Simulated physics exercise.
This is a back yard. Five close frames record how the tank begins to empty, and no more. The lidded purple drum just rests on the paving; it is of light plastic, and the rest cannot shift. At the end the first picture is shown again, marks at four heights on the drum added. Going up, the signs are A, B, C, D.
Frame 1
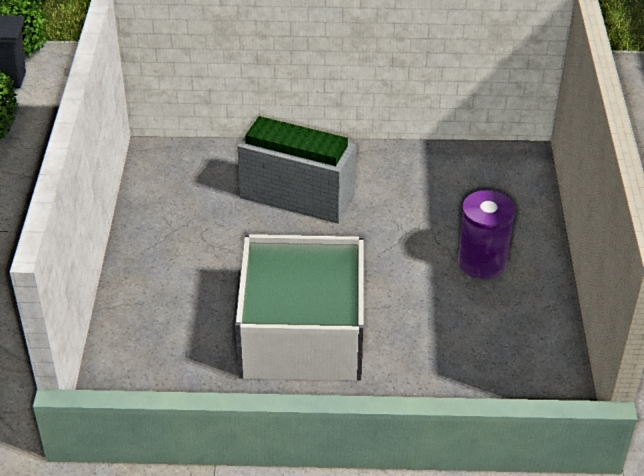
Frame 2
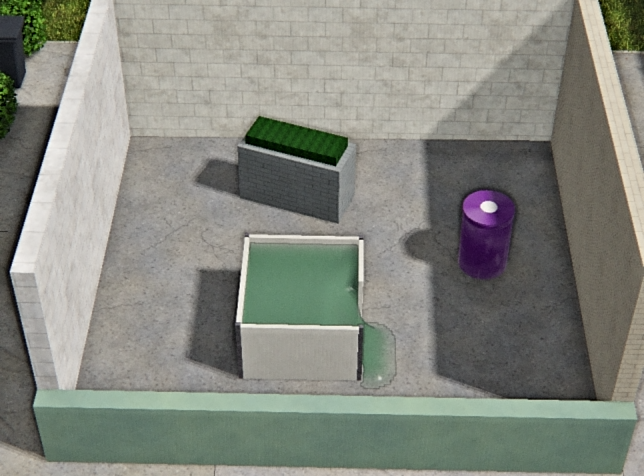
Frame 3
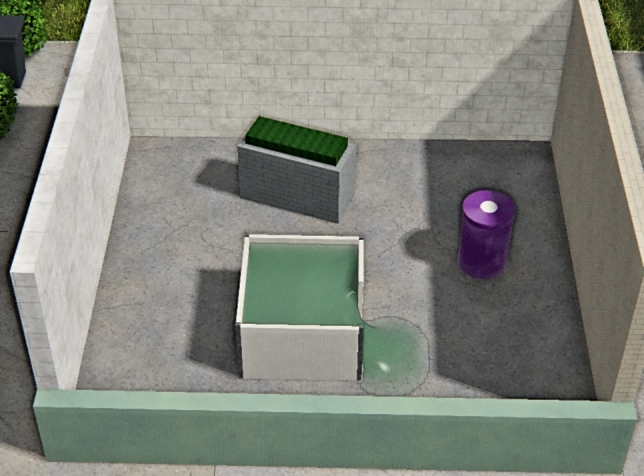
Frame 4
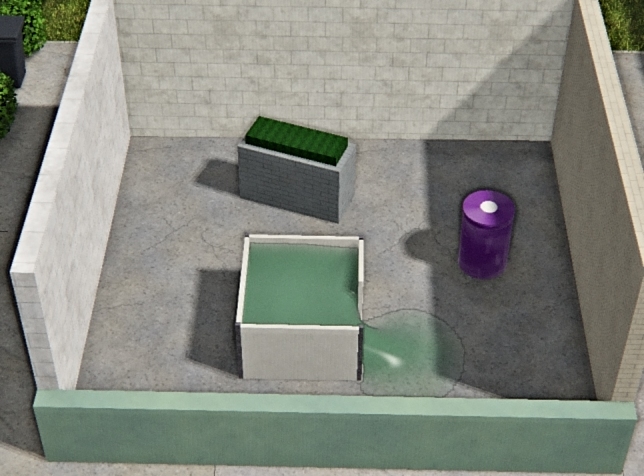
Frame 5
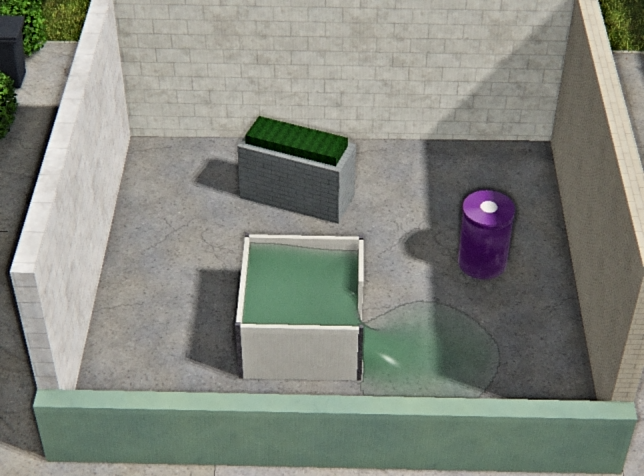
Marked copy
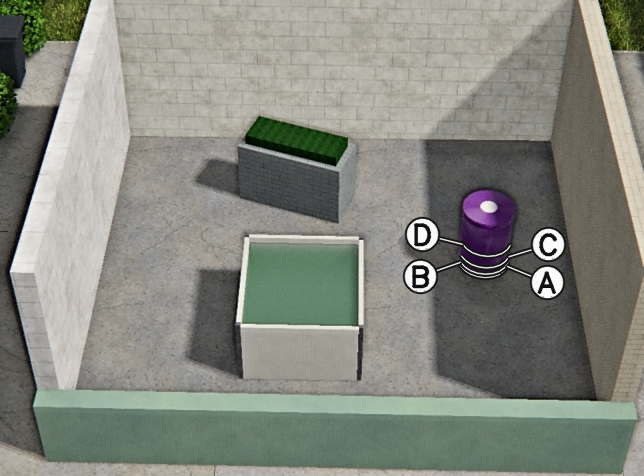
In the video, green water pours from the right side of a full square tank in a walled back yard, forming a puddle that spreads rightward across the ground while a purple drum and a planter stay still.
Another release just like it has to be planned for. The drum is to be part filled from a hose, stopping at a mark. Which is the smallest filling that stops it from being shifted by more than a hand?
It is C.
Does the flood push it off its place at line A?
Yes, that goes wrong.
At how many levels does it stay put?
Two of them.
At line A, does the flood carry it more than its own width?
Yes, clearly.
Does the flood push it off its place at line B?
Yes, that goes wrong.
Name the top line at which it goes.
B.
In white, A at (484, 277); B at (485, 274); C at (486, 267); D at (487, 256); from the bottom up A, B, C, D.
If A is chosen, it is pushed about twice its own width away.
If B is chosen, it is pushed about its own width away.
If C is chosen, it does not move.
If D is chosen, it does not move.
